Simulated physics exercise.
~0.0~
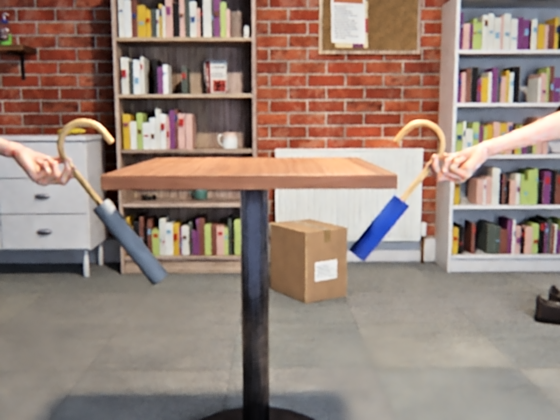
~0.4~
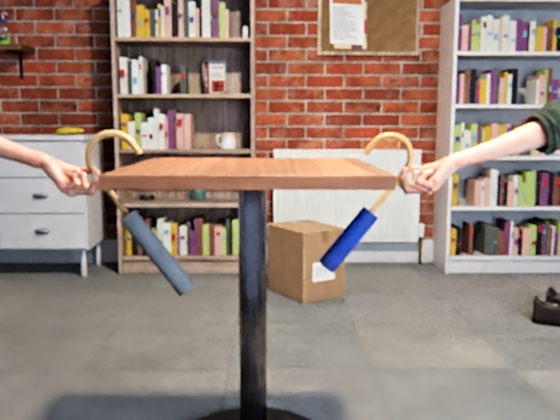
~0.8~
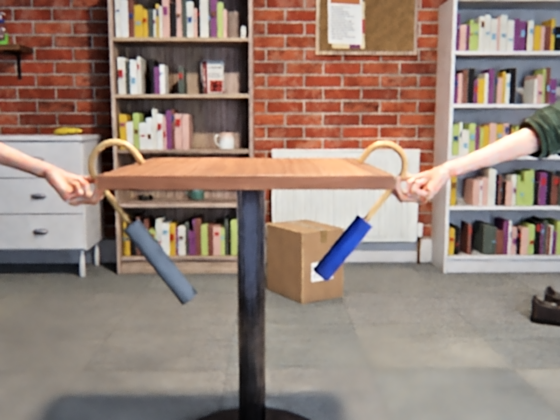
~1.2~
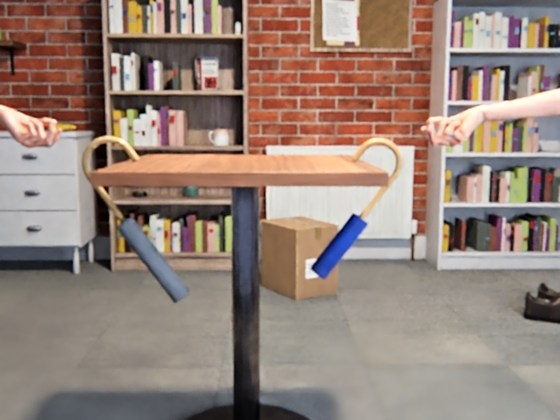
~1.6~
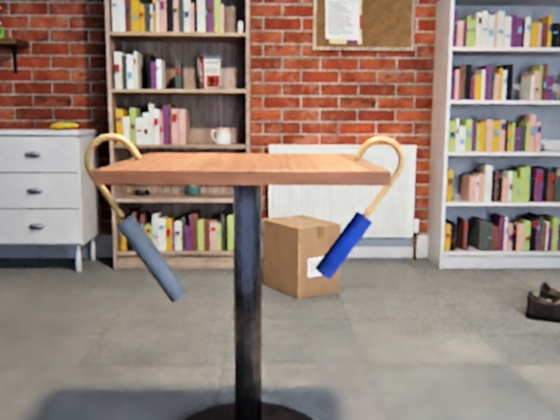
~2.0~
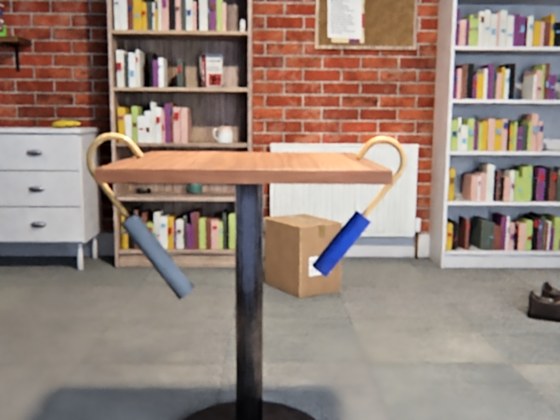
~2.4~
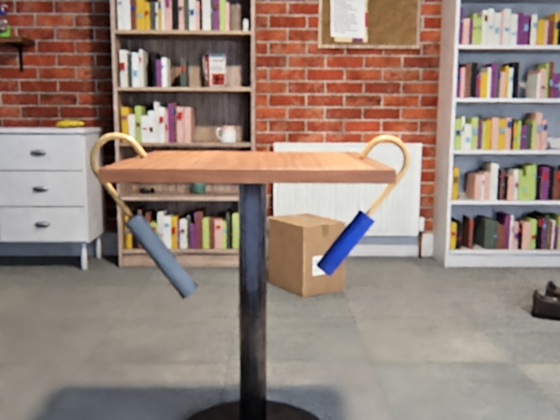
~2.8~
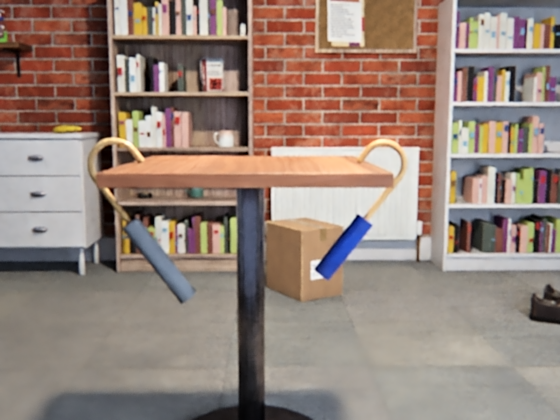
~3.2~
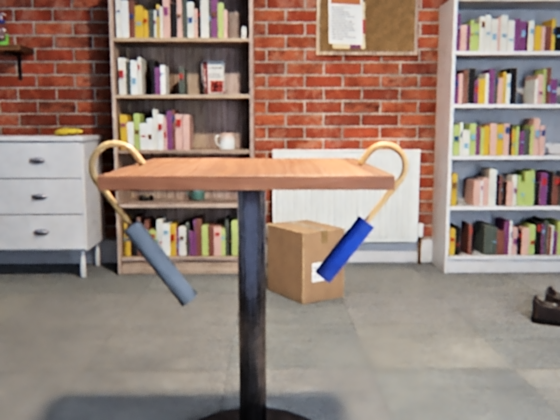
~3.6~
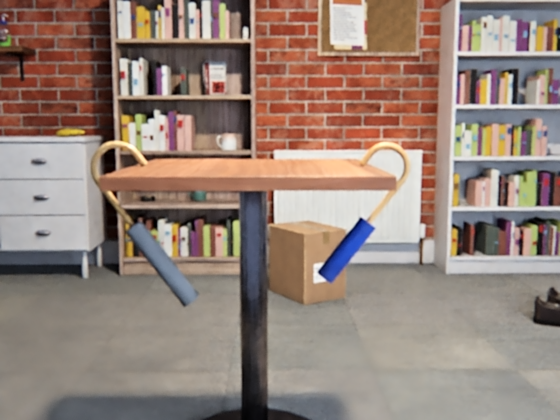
Two umbrellas with curved wooden handles, a grey one on the left and a blue one on the right, are held by hands at opposite ends of a wooden table on a dark post. The slightly swaying view faces a room with a red brick wall, bookshelves, a white drawer unit and a cardboard box. Both hands move inward and set the hooks over the table's edges. Then the hands let go and draw back out of sight. Both umbrellas stay hooked on the edges, hanging at a slant and still.
